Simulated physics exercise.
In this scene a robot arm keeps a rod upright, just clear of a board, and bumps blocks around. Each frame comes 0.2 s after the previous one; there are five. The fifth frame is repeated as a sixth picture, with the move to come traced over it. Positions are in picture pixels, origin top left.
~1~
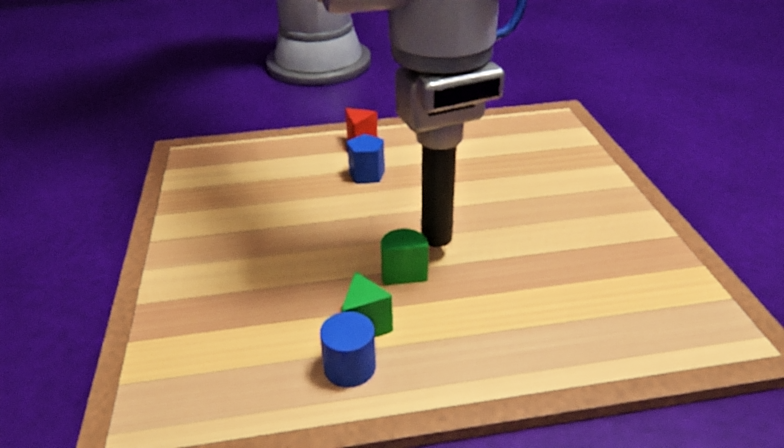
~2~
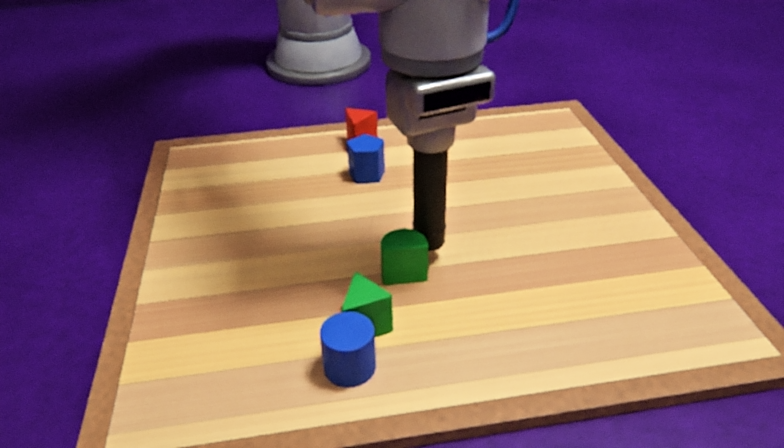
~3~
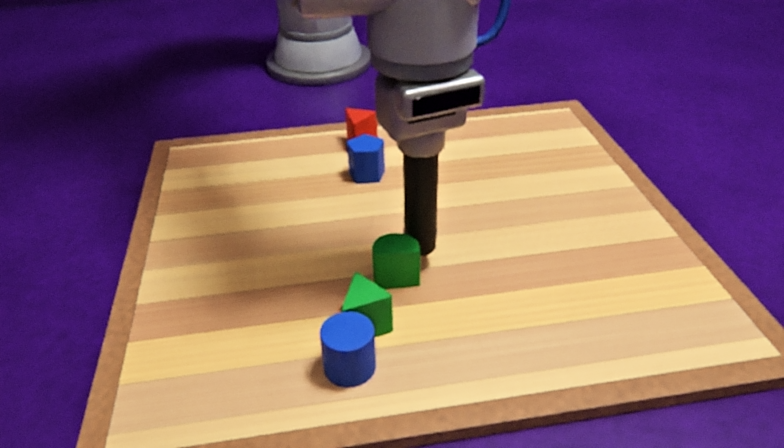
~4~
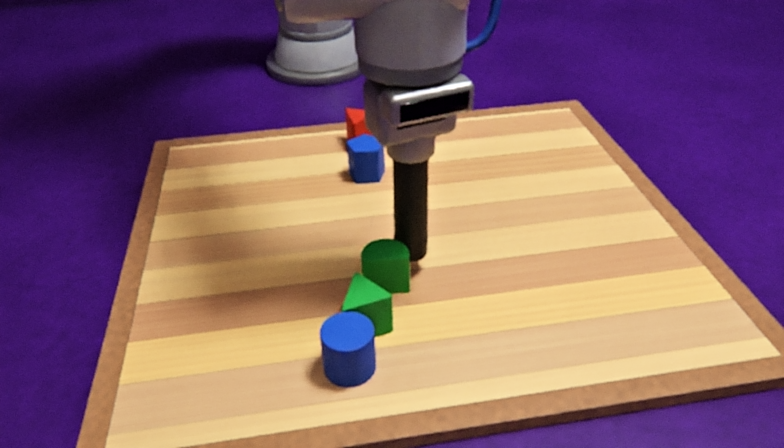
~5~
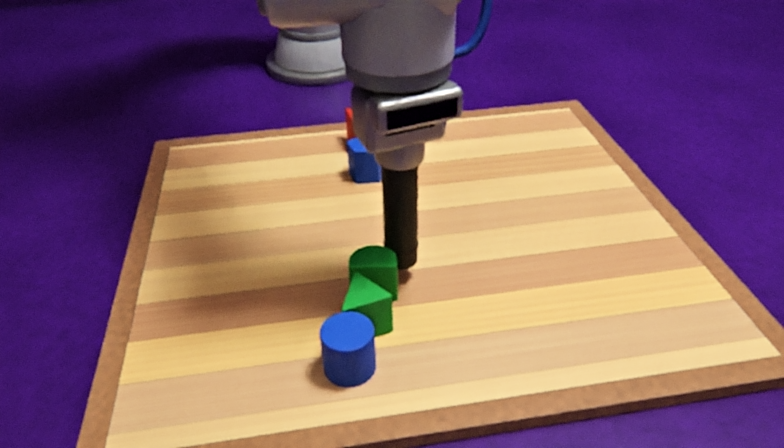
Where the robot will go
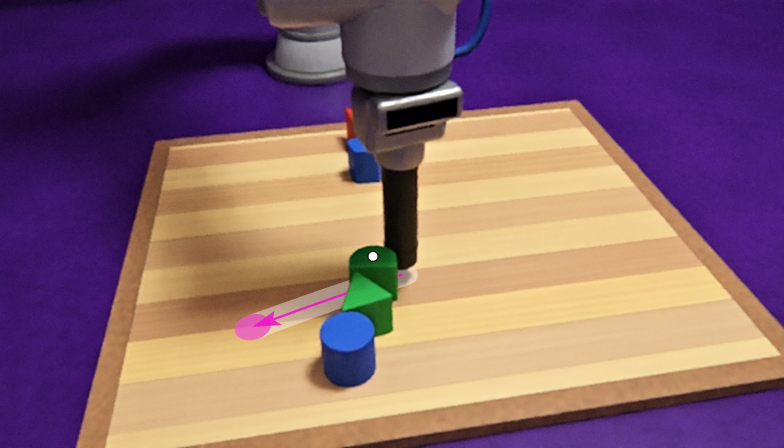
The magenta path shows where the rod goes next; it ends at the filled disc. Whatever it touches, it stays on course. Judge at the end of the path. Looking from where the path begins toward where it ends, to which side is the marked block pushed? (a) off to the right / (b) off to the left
Answer: B.
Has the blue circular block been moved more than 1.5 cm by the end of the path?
Short answer: No.
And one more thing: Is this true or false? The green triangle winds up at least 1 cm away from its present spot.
That statement is accurate.
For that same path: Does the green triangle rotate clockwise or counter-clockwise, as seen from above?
It makes a counterclockwise turn.
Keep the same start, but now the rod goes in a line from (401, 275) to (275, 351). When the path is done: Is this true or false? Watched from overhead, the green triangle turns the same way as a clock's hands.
False - the claim does not hold.
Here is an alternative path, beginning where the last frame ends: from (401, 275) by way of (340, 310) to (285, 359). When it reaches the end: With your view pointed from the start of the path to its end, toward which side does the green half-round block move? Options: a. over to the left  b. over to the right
b.
Path on the board, from (401, 275) to (253, 327); the dot is on the green half-round block.
On the path given first. One third of the way, rod (352, 277); blue circular block (349, 336); green triangle (347, 294), turned 50° anticlockwise; green half-round block (320, 273).
Two thirds of the way, rod (303, 294); blue circular block (350, 337); green triangle (342, 296), turned 70° anticlockwise; green half-round block (276, 298), turned 45° anticlockwise.
At the end, rod (250, 312); blue circular block (350, 337); green triangle (342, 296), turned 70° anticlockwise; green half-round block (241, 323), turned 100° anticlockwise.
